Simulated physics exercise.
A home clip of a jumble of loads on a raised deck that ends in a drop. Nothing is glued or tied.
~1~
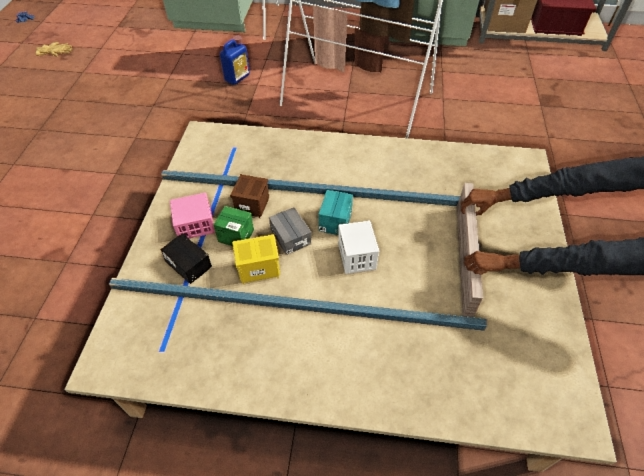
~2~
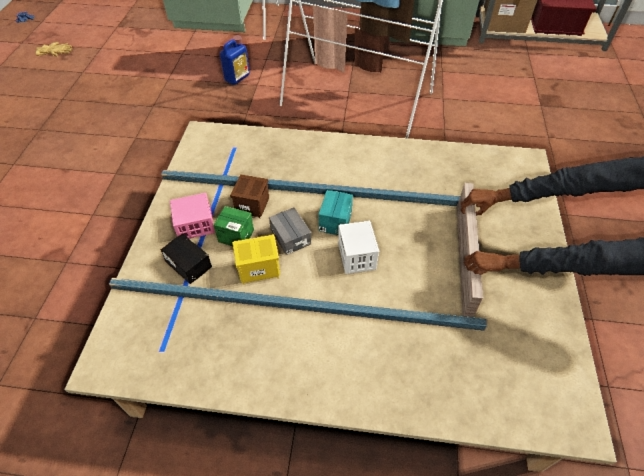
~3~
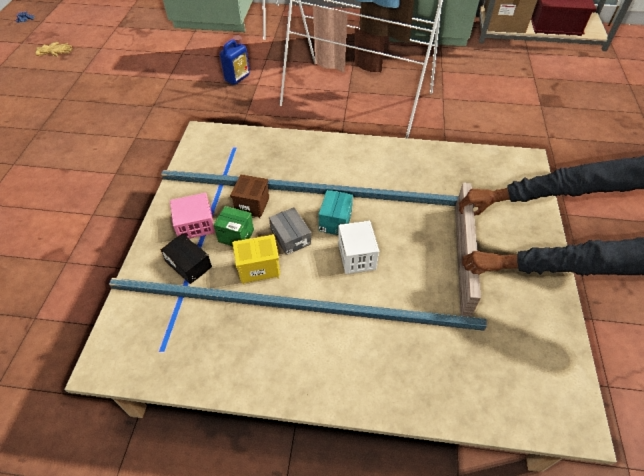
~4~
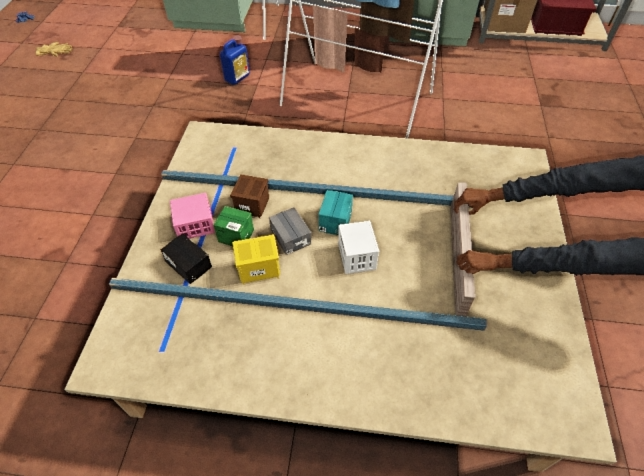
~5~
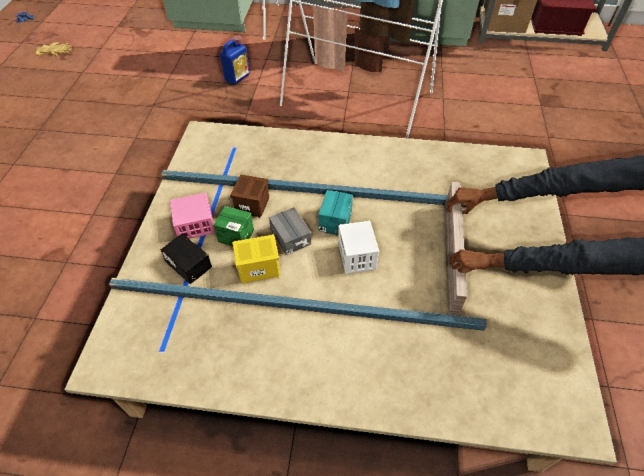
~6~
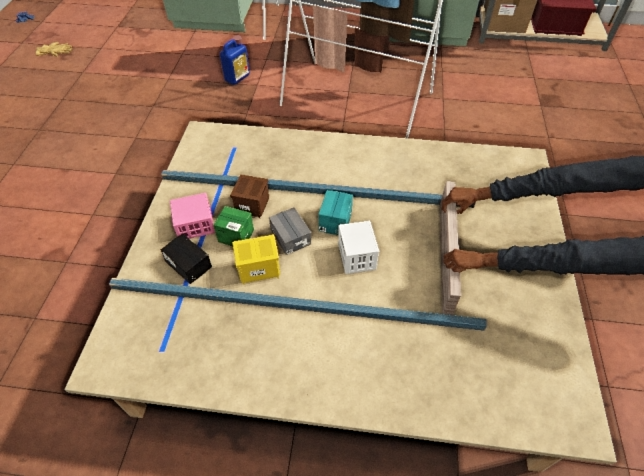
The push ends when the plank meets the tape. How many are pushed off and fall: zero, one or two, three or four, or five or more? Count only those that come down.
In the end the number that fall off is one or two.
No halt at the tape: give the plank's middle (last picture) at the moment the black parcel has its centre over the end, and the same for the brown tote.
About (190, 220), and (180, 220) for the other.
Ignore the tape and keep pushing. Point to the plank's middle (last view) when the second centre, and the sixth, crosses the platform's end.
Its middle is around (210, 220) and later (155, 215).
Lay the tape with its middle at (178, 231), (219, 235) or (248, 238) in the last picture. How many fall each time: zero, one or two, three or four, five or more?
In that order: Five or over; either one or two; not one.
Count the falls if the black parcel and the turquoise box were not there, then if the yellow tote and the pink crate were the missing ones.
2 in the first case, 1 in the second.
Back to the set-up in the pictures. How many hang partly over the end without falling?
Overhanging: 1.
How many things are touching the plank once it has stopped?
In contact: 3.
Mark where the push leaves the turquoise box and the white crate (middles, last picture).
About (197, 201), and the other about (185, 226).
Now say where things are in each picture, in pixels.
In the first picture, pink crate (193, 216); black parcel (187, 258); green parcel (234, 228); plank (468, 247); tape (204, 233).
In the second picture, black parcel (187, 258); yellow tote (257, 260).
In the third picture, green parcel (234, 228); turquoise box (336, 213).
In the fourth picture, pink crate (193, 217); white crate (358, 248).
In the fifth picture, black parcel (187, 258); brown tote (251, 197).
In the sixth picture, pink crate (193, 217); black parcel (187, 258); green parcel (234, 228); plank (449, 245); tape (204, 233).
Soon after, none off yet; pink crate at rest near (193, 217); black parcel at rest near (187, 258); green parcel at rest near (234, 228).
At rest, the number that fall off is one or two; fallen, green parcel and pink crate.
